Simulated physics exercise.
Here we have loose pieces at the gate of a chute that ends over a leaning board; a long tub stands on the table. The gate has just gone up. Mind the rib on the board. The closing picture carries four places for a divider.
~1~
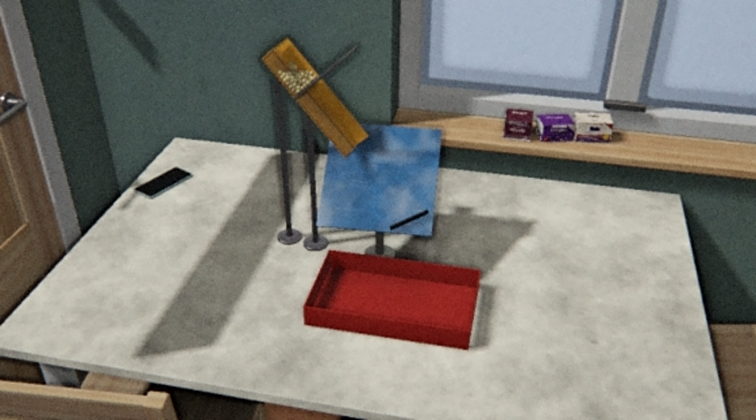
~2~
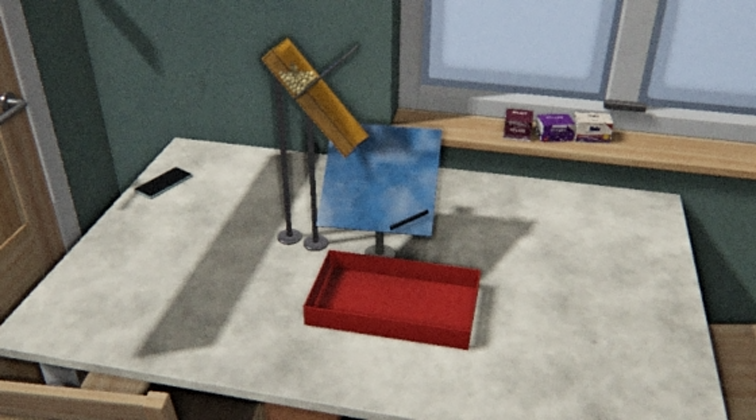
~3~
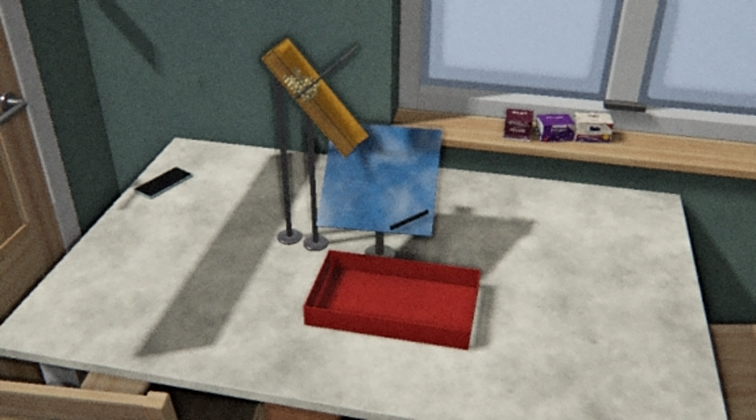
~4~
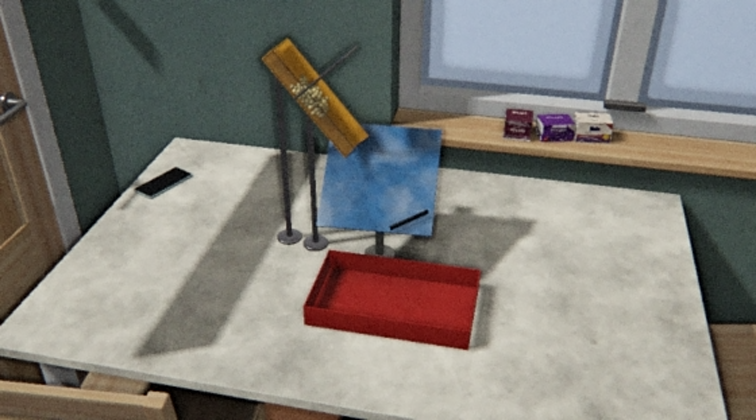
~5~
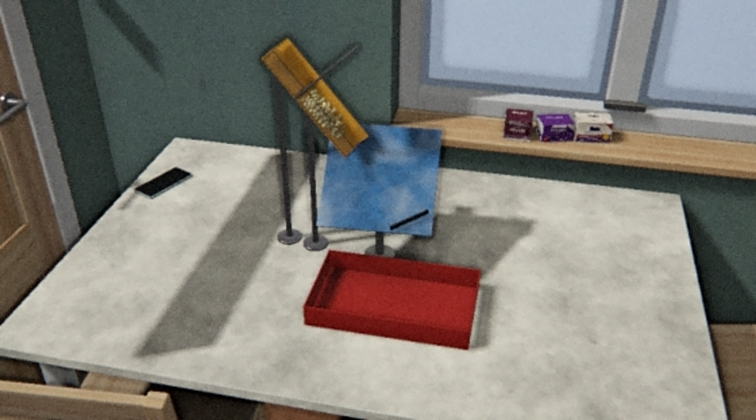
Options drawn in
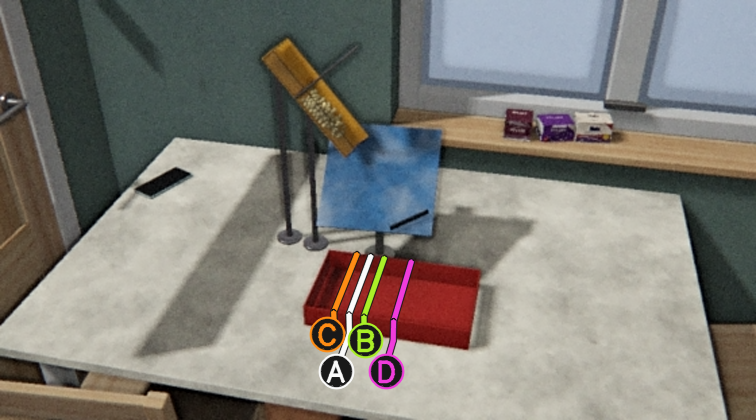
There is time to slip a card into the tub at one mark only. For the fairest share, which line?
Use line B.
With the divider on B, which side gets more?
More lands on the left.
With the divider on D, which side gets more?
Left.
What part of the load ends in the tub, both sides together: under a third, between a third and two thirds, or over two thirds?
It is over two thirds.
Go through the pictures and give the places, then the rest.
In the first frame, load behind the gate at (300, 80), soya beans; lip of the chute at (352, 151), sloping fairly steeply.
In the second frame, middle of the board at (380, 177), tilted fairly steeply; middle of its low edge at (373, 231); of its high edge at (387, 126).
In the third frame, front corners of the tub at (304, 307) and (470, 331), empty; front of the load at (315, 95).
In the fourth frame, middle of the load at (315, 99); its front at (324, 115), about a third of the way to the lip; rib from (428, 210) to (390, 227).
In the fifth frame, middle of the load at (324, 108); its front at (343, 133), most of the way to the lip.
On the marked copy, line A crosses the front rim at (349, 313); line B crosses the front rim at (364, 316); line C crosses the front rim at (333, 311); line D crosses the front rim at (393, 320).
With A, of what is caught, a small part on the left of the divider, most on the right.
With B, of what is caught, most on the left of the divider, about a quarter on the right.
With C, of what is caught, a stray few on the left of the divider, nearly all on the right.
With D, of what is caught, nearly all on the left of the divider, a small part on the right.
